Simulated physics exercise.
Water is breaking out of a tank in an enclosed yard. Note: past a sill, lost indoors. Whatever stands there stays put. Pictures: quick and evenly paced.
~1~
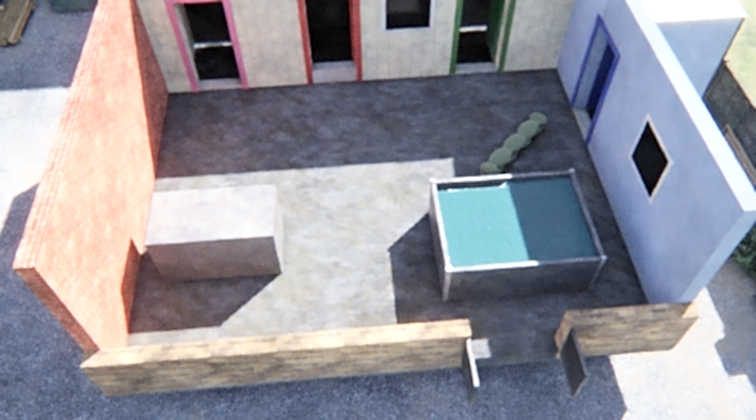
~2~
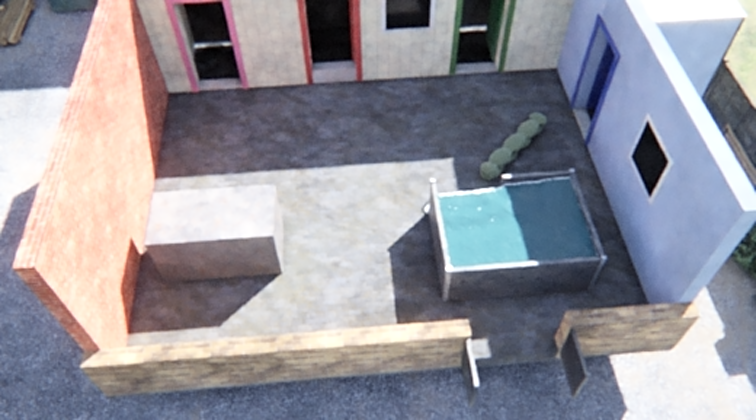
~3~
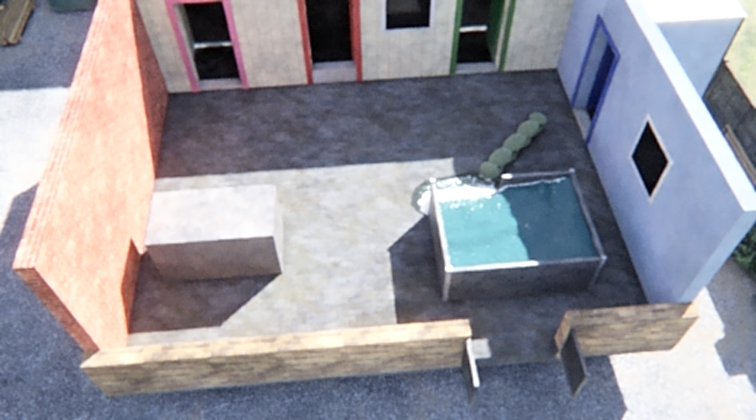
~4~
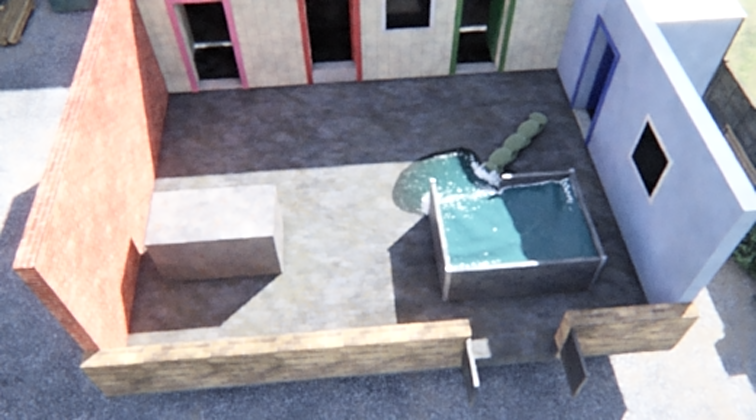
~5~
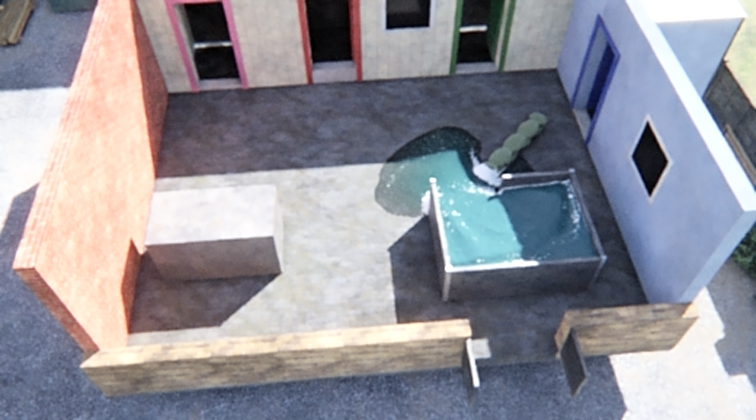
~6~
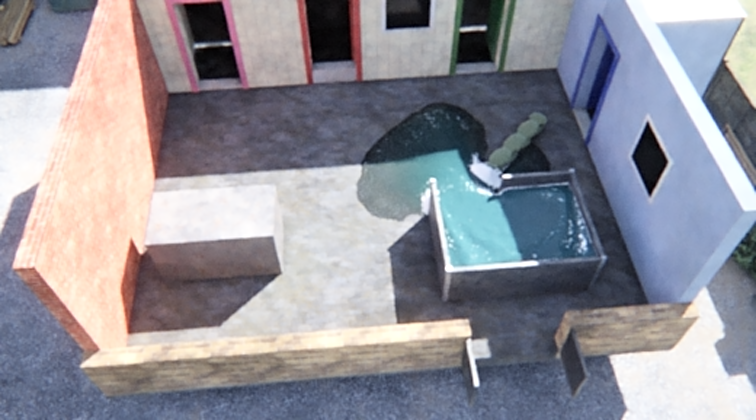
A walled yard holds a water tank that leaks from its far side, water spreading outward.
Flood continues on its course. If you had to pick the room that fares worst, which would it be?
I would pick the green room.
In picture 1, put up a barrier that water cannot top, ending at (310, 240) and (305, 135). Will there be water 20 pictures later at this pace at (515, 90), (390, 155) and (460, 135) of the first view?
In that order: Under water, wet, covered.
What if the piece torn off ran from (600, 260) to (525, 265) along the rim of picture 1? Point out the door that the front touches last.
It's the pink-painted one.
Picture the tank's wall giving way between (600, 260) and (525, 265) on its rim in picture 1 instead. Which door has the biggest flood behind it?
Most of it gets in at the blue door.
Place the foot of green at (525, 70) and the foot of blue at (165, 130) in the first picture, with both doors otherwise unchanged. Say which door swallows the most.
The door marked blue.
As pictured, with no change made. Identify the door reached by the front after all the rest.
The pink one.
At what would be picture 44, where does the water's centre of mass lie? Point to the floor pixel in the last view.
My pick is pixel (382, 168).
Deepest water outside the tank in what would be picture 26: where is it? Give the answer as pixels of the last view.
It should be close to (168, 102).
A moment on, water covers 30 % of the floor; green door a trickle in, red door not reached, pink door not reached, blue door wet at the sill, nothing in.
Next, water covers 40 % of the floor; green door some in, red door wet at the sill, nothing in, pink door not reached, blue door a trickle in.
Then, water covers 50 % of the floor; green door a lot in, red door wet at the sill, nothing in, pink door a trickle in, blue door a trickle in.
Later, water covers 65 % of the floor; green door a lot in, red door wet at the sill, nothing in, pink door some in, blue door a trickle in.
In the end, water covers 95 % of the floor; green door a lot in, red door wet at the sill, nothing in, pink door some in, blue door some in; the green door has let in the most.
